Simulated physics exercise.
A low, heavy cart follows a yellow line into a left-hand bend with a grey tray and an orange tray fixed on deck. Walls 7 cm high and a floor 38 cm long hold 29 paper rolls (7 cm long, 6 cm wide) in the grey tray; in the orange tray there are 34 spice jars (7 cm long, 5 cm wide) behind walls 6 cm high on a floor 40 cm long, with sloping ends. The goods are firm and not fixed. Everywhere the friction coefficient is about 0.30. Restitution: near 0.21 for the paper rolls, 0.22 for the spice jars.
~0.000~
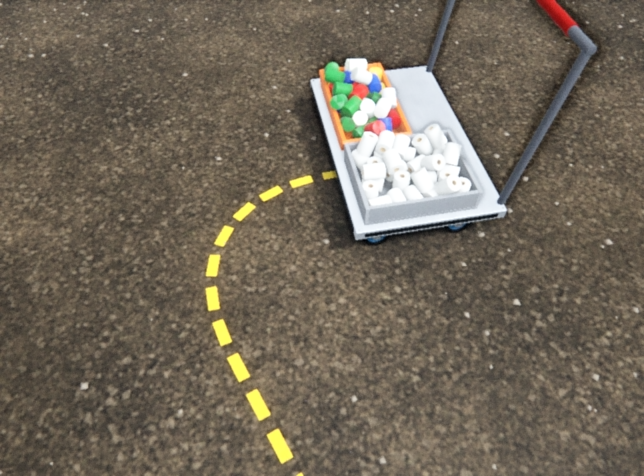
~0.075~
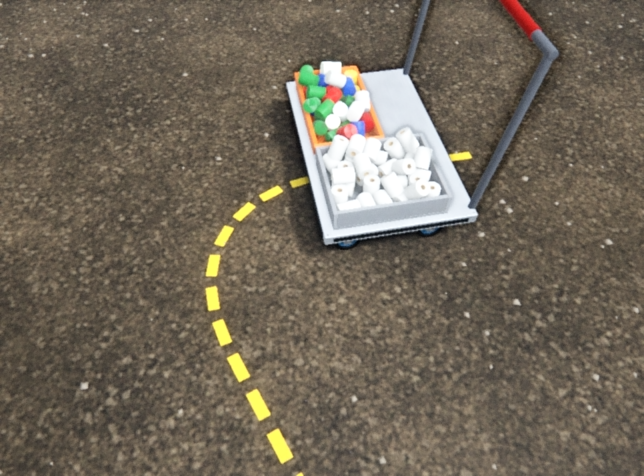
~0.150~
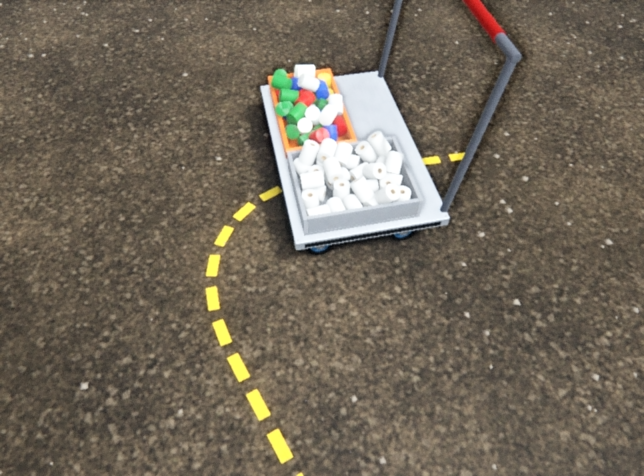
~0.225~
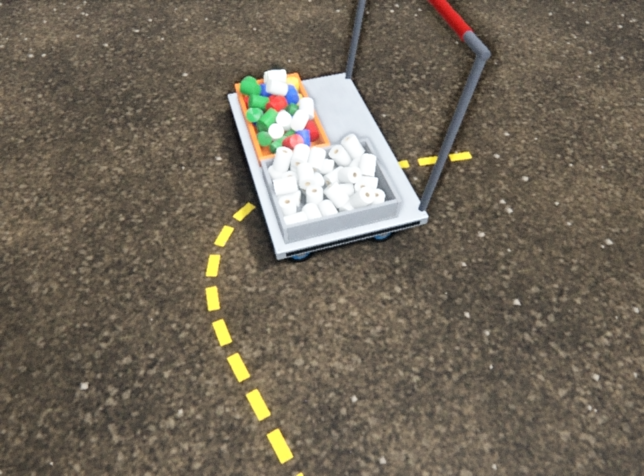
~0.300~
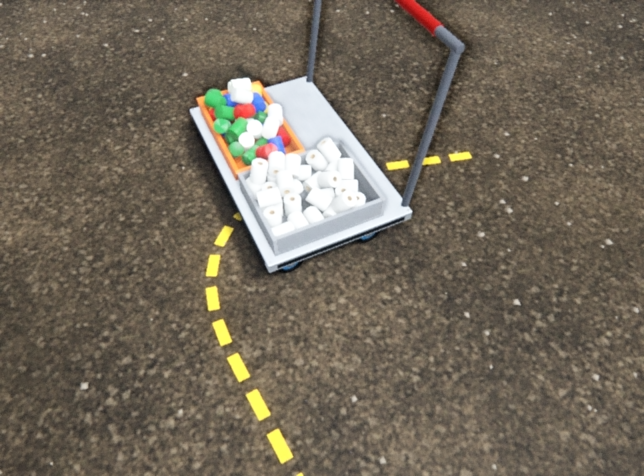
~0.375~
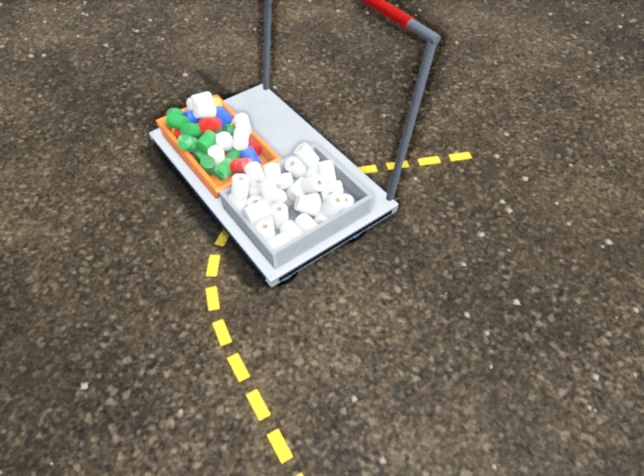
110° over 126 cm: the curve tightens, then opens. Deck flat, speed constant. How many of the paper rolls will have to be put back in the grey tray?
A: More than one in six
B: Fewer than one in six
Fewer than one in six.
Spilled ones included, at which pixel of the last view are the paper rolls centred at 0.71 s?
Roughly (277, 251).
After 0.53 s, grey tray 28 in, 1 out and orange tray 34 in, 0 out.
After 0.71 s, grey tray 28 in, 1 out and orange tray 27 in, 7 out.
After 0.97 s, grey tray 28 in, 1 out and orange tray 22 in, 12 out.
When it is over (at 1.42 s), grey tray 28 in, 1 out and orange tray 22 in, 12 out. Asked share, 1 of 29, 3 per cent.
